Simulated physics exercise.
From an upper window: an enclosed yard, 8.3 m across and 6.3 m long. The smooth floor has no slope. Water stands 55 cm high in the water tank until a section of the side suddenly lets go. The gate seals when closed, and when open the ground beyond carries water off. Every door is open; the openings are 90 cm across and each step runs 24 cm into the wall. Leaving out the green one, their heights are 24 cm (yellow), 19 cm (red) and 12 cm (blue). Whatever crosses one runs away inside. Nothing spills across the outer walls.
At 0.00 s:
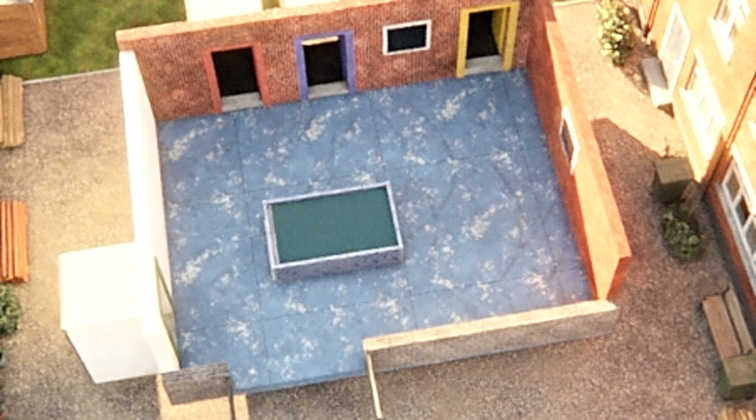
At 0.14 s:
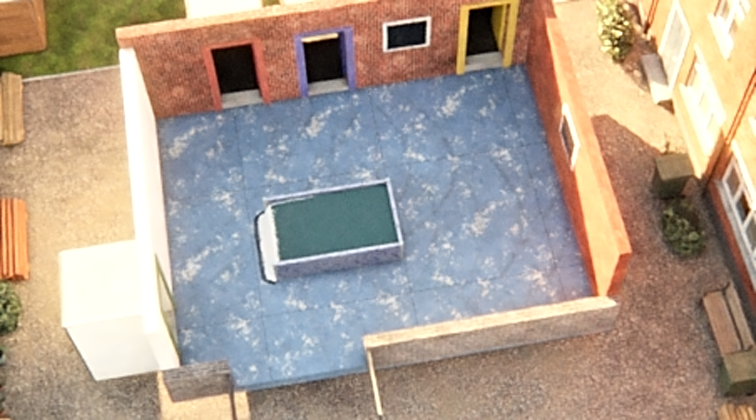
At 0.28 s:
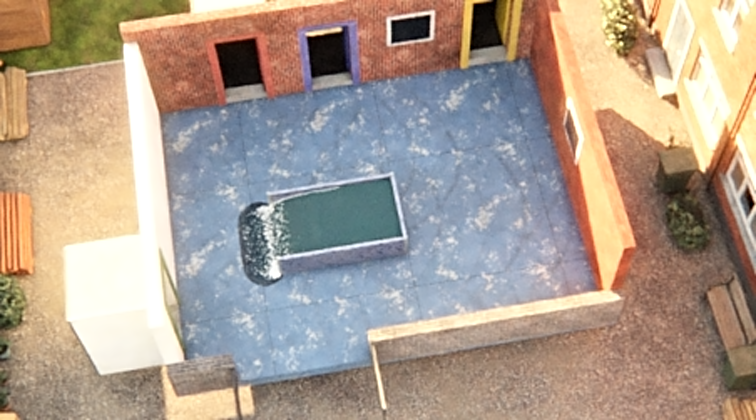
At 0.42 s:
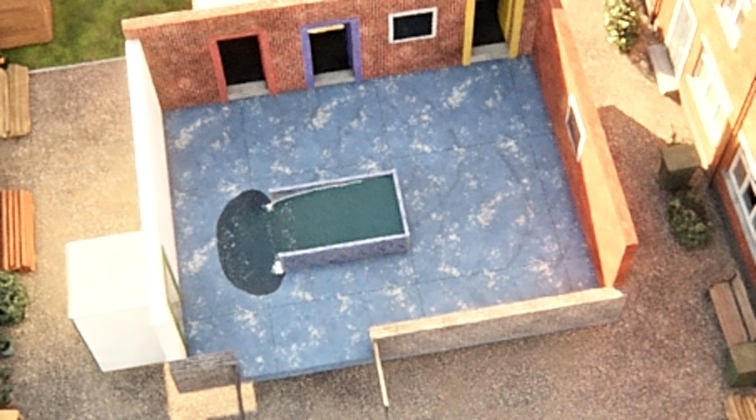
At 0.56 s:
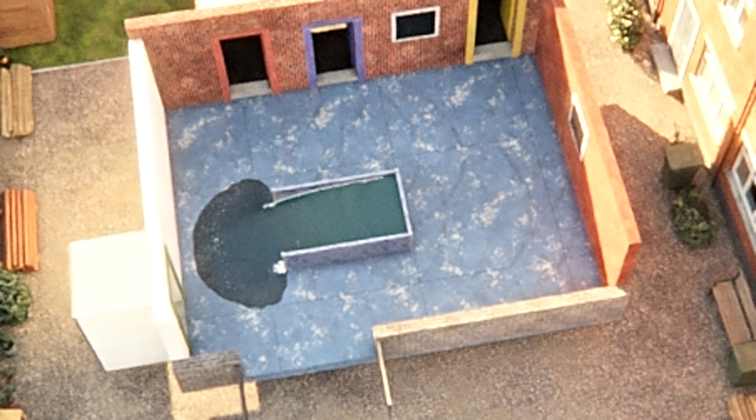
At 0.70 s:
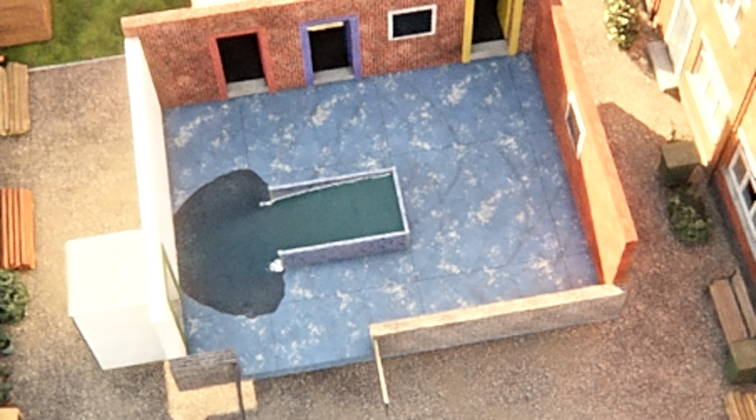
At the start, a rectangular tank of still, dark green water stands on the blue floor of a brick-walled yard. Its left end opens and water pours out in a white, foaming rush, then spreads leftward across the floor as a widening, dark, rounded sheet, nearing the pale left wall.
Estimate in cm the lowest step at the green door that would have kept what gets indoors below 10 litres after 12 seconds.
At least 16 cm or so.
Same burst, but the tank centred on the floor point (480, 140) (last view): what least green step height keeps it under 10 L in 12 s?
About 8.5 cm.
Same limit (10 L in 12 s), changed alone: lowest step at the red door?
Roughly 8.0 cm at red.
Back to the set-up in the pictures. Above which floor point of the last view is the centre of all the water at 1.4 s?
At about (292, 235).
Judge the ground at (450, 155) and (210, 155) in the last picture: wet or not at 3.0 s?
In turn: Still dry, under water.
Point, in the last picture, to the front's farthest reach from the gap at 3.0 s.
Near (162, 114).
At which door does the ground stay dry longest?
It is the yellow one.
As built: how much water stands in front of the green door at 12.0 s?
About 3.5 cm.
After 1.4 s water covers 15 % of the floor, deepest (32 cm) near (186, 257); 15 cm at the green door, 0 litres in over its 11 cm step.
After 3.0 s water covers 25 % of the floor, deepest (31 cm) near (188, 364); 17 cm at the green door, 29 litres in over its 11 cm step.
After 12.0 s water covers 95 % of the floor, deepest (7 cm) near (585, 264); 4 cm at the green door, 52 litres in over its 11 cm step.
At the green door as built, the water arrived by 1.0 s and peaked near 19 cm at 2.2 s.
With a step of 14.5 cm, 21 litres would have come in within the 12 s; with 19.5 cm, 2 litres. So under 10 litres takes about 16 cm.
